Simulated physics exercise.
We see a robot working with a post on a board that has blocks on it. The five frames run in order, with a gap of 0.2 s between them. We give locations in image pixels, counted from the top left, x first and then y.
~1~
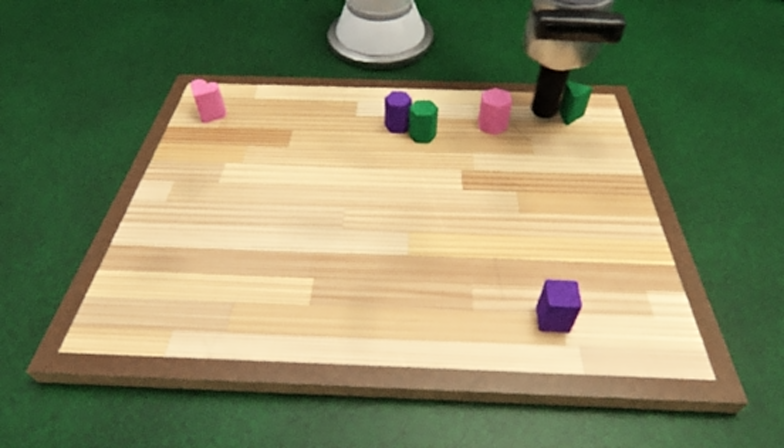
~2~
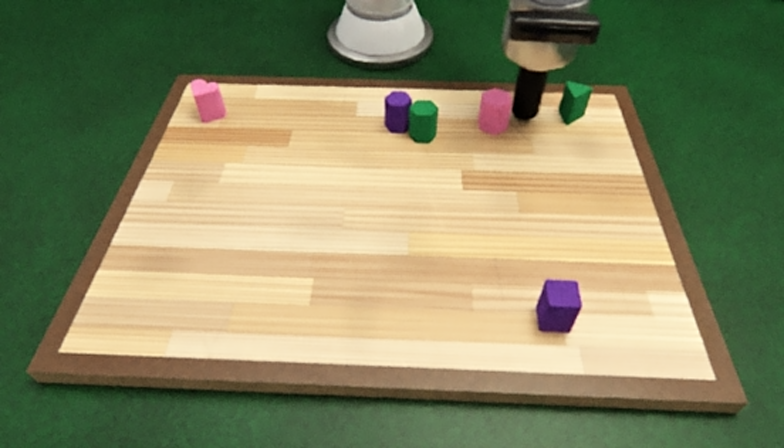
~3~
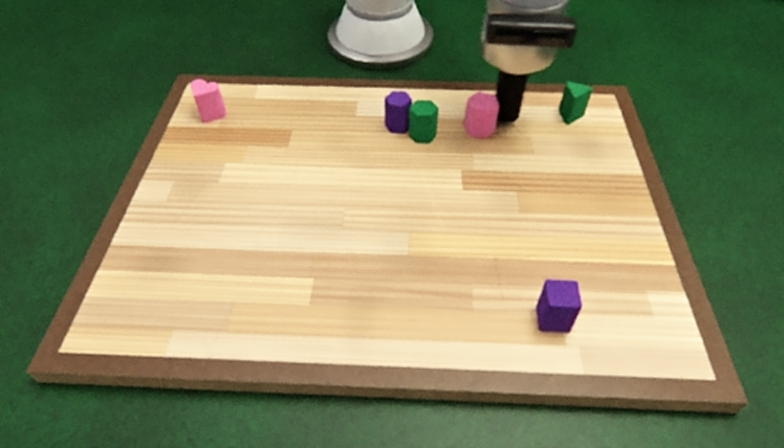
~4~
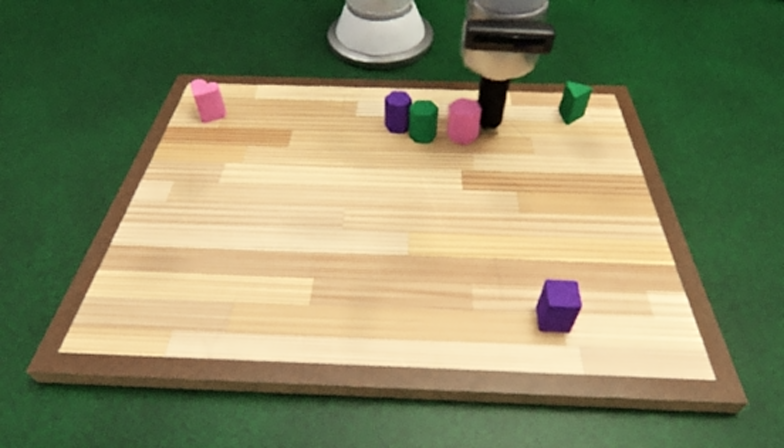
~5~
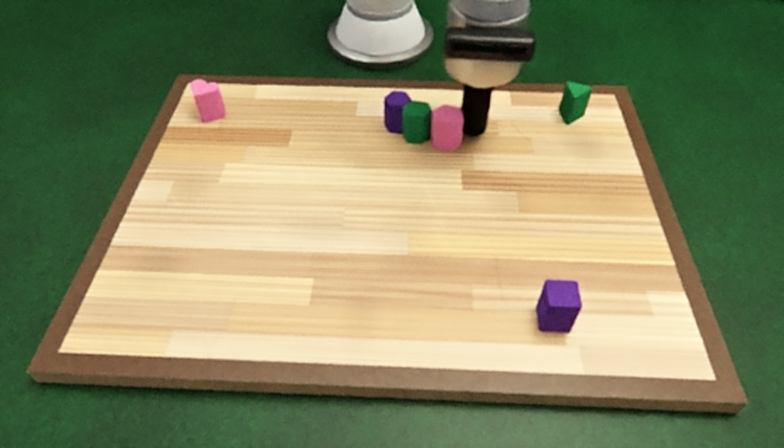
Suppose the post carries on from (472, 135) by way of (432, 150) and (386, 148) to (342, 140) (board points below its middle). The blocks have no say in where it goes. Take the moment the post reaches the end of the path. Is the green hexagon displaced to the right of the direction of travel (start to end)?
I expect so.
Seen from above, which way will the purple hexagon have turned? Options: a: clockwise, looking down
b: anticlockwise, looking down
(a)
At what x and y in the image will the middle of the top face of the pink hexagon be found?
It comes to (379, 139).
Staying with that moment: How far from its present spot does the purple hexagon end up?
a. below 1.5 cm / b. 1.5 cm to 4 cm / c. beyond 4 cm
The correct letter is a.
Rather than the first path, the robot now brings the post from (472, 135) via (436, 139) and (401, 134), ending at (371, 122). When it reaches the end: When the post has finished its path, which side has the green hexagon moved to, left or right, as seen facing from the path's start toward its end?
The green hexagon is shifted sideways to the left, facing along the path from start to end.
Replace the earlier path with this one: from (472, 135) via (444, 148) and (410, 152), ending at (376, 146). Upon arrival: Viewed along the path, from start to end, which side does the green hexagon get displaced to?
Over to the right.
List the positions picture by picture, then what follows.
Post's lower end at (544, 111); purple hexagon at (398, 98); green hexagon at (424, 107); pink hexagon at (497, 97), in the first frame.
Post at (524, 112); blocks still, in the second frame.
Post at (506, 115); pink hexagon at (483, 100), in the third frame.
Post at (488, 121); pink hexagon at (466, 106), in the fourth frame.
Post at (473, 128); purple hexagon at (398, 98); green hexagon at (418, 108); pink hexagon at (448, 113), in the fifth frame.
The first path, step by step. One third of the way, post at (432, 143); purple hexagon at (394, 96), turned 25° clockwise; green hexagon at (393, 114), turned 80° clockwise; pink hexagon at (408, 131), turned 20° anticlockwise.
Two thirds of the way, post at (386, 141); purple hexagon at (393, 95), turned 35° clockwise; green hexagon at (369, 106); pink hexagon at (379, 139), turned 65° anticlockwise.
At the end, post at (341, 133); purple hexagon at (393, 95), turned 35° clockwise; green hexagon at (351, 96), turned 180° clockwise; pink hexagon at (379, 139), turned 65° anticlockwise.
